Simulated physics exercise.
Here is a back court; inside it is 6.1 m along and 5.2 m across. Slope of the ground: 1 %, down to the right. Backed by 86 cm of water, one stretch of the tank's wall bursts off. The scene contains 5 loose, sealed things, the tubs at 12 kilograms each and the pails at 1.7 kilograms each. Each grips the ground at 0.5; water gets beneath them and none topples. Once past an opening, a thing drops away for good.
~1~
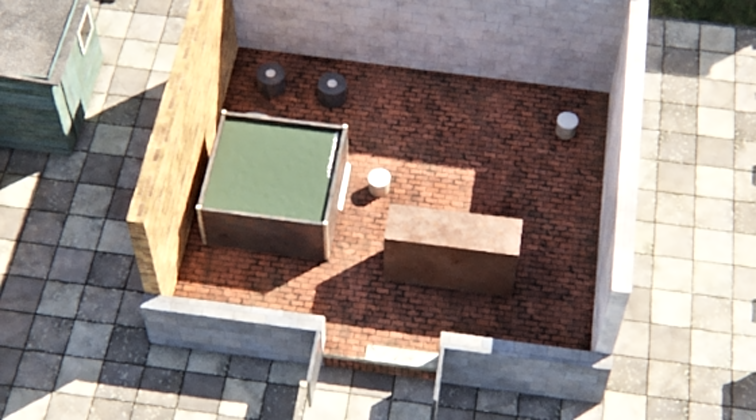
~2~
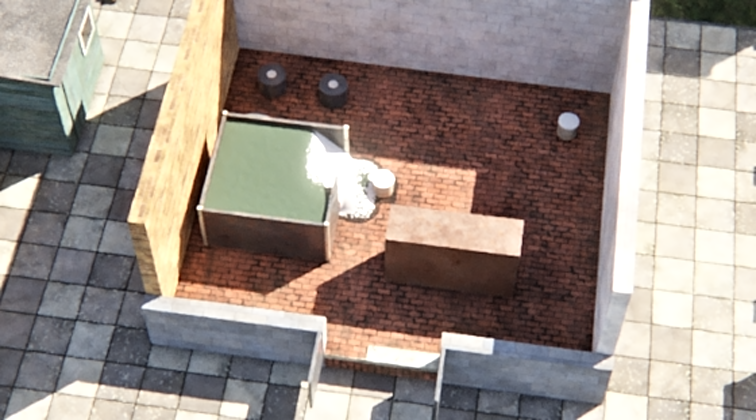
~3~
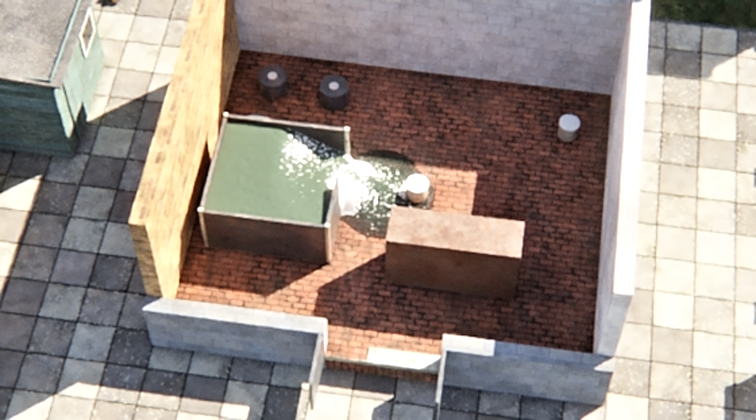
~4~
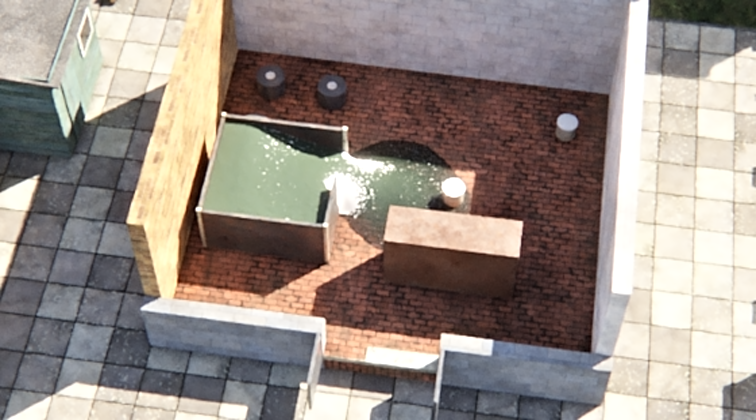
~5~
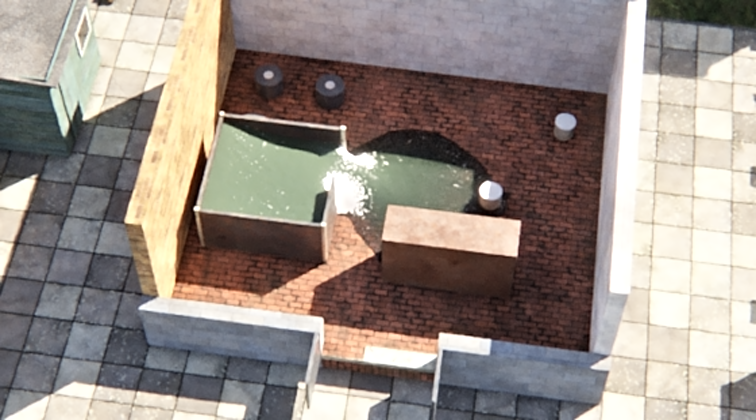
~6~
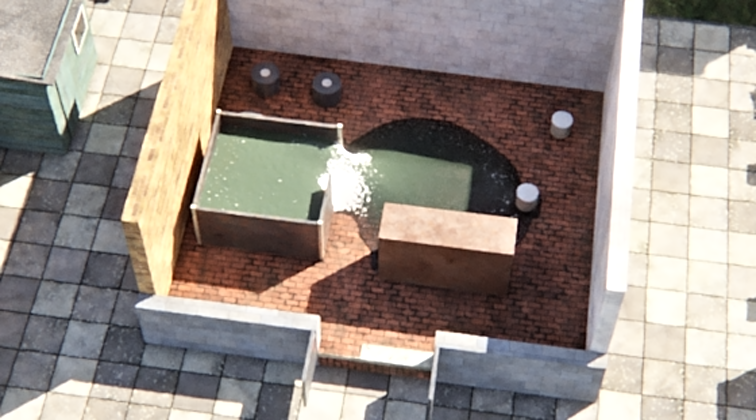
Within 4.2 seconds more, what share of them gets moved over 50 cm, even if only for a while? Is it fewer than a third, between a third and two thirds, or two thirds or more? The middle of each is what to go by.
Between a third and two thirds.
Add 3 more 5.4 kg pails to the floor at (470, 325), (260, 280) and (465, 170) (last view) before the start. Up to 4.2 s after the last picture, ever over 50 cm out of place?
First goes beyond, second stays inside, third goes beyond.
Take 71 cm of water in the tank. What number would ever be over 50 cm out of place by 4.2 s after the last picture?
2.
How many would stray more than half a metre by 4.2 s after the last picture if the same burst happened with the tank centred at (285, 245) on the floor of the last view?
So the tally would be 3.
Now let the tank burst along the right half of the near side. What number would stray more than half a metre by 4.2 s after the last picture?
You'd get 1 in that case.
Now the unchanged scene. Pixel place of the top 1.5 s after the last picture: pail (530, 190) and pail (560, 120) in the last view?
Roughly (591, 177), then roughly (597, 79).
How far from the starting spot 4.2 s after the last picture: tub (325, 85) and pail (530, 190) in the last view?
10 cm, then 250 cm.
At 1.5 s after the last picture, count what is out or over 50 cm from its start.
2 in all.
Then, 0.4 s after the last picture 1 of 5 are over 50 cm from their spots; 0 afloat.
Then, 1.5 s after the last picture 2 of 5 are over 50 cm from their spots; 2 afloat.
Then, 2.8 s after the last picture 1 of 5 are over 50 cm from their spots; 2 afloat.
Then, 4.2 s after the last picture 2 of 5 are over 50 cm from their spots, and 2 have been at some point; 2 afloat.
